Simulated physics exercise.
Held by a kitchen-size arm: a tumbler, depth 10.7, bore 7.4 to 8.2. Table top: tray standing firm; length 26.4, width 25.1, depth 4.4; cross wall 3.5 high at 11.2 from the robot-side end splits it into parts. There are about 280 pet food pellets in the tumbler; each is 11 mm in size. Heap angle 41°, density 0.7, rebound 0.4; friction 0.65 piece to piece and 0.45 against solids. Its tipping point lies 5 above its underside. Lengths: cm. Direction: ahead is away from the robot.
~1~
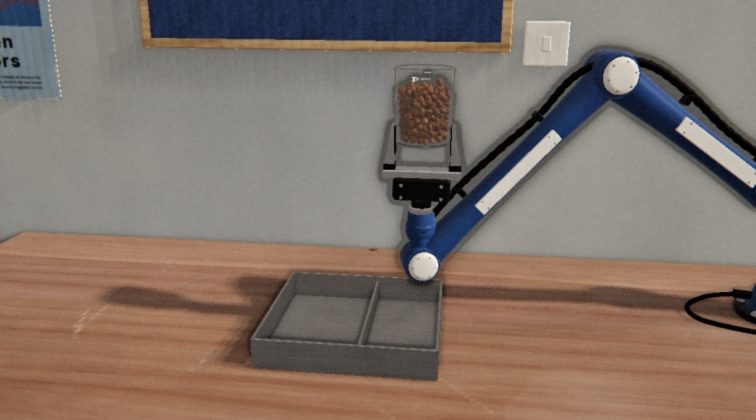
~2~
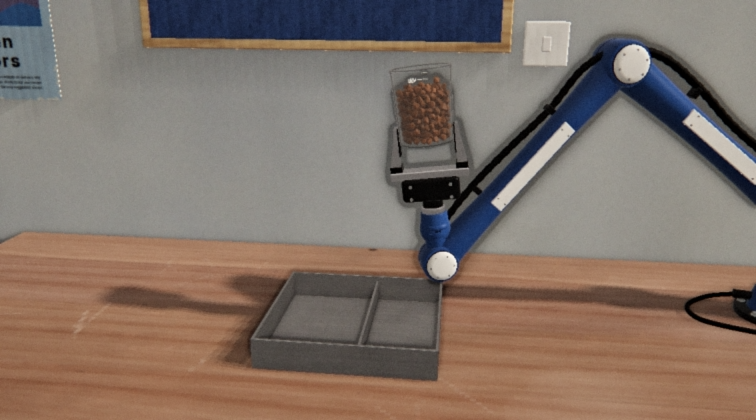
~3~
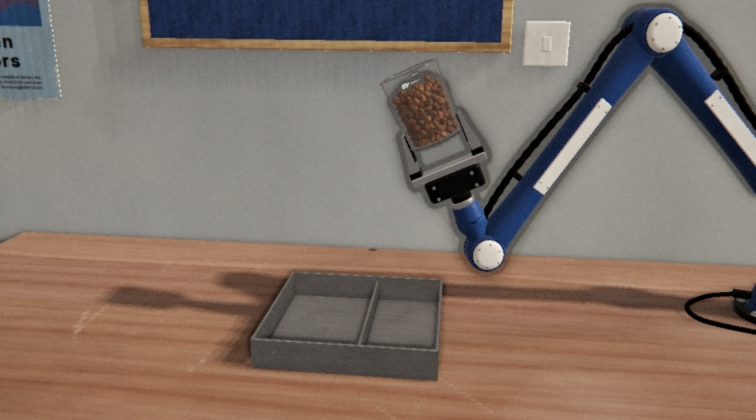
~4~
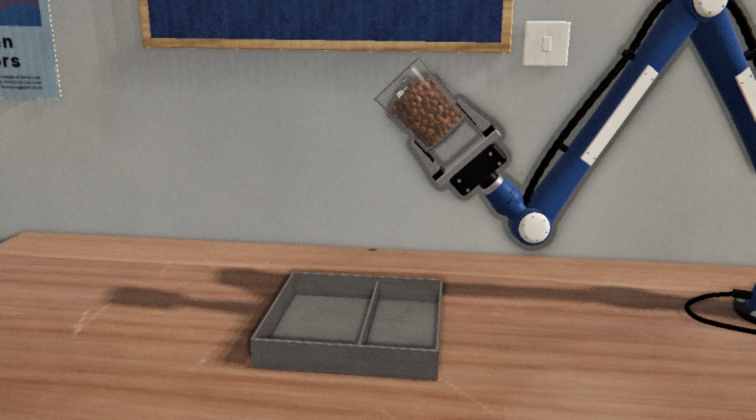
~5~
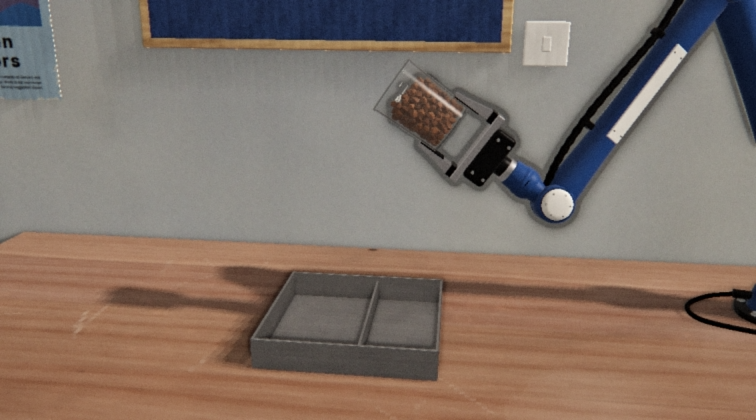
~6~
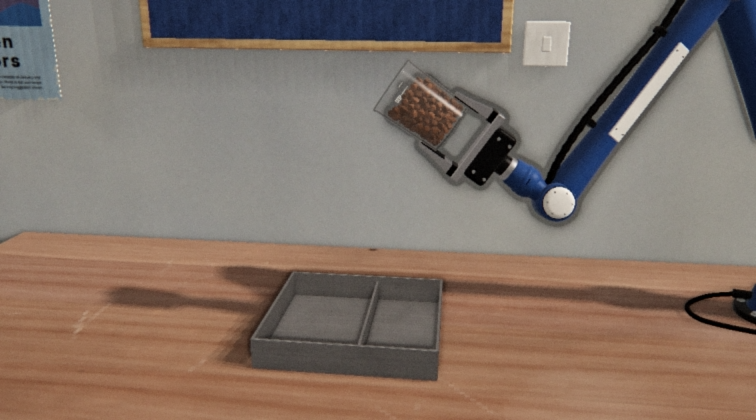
A blue robot arm tilts a clear tumbler of brown pellets leftward above a gray tray.
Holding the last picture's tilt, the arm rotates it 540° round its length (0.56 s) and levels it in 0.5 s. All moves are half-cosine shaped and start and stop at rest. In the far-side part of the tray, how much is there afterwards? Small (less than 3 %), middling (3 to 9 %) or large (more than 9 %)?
Small.
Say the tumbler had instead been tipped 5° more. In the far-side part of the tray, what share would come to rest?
Estimate: Near 0 %.
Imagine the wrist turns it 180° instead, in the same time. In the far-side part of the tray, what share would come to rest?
Then roughly 0 per cent.
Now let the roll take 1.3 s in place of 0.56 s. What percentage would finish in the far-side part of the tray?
In that case around 0 percent.
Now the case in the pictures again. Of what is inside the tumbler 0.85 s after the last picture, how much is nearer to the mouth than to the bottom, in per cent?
Close to 35 per cent is in the half by the mouth.
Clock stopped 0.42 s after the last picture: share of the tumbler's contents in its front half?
Estimate: Near 50 %.
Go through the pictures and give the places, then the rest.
Tumbler middle at (424, 106), upright; upper third of the load around (424, 96), from x 400 to 450, top at y 80; 278 in the tumbler, in the first picture.
Tumbler middle at (424, 106), tipped 7°; upper third of the load around (424, 95), from x 400 to 450, top at y 80, in the second picture.
Tumbler middle at (423, 106), tipped 25°; upper third of the load around (423, 97), from x 395 to 455, top at y 80, in the third picture.
Tumbler middle at (422, 107), tipped 44°; upper third of the load around (424, 98), from x 395 to 460, top at y 80, in the fourth picture.
Tumbler middle at (422, 107), tipped 55°; upper third of the load around (424, 98), from x 395 to 460, top at y 80, in the fifth picture.
Tumbler middle at (422, 107), tipped 56°; upper third of the load around (425, 98), from x 390 to 460, top at y 80; 278 in the tumbler, in the sixth picture.
Then, 0.42 s after the last picture, tipped 56°, highest piece 41 above the table; 278 in the tumbler.
Then, 0.85 s after the last picture, tipped 21°, highest piece 41 above the table; 278 in the tumbler.
Then, 1.26 s after the last picture, upright, highest piece 41 above the table; 278 in the tumbler.
Then, 1.96 s after the last picture, upright, highest piece 41 above the table; 278 in the tumbler.
Final count, 278 in the tumbler. That is 0 % in the far-side part of the tray.
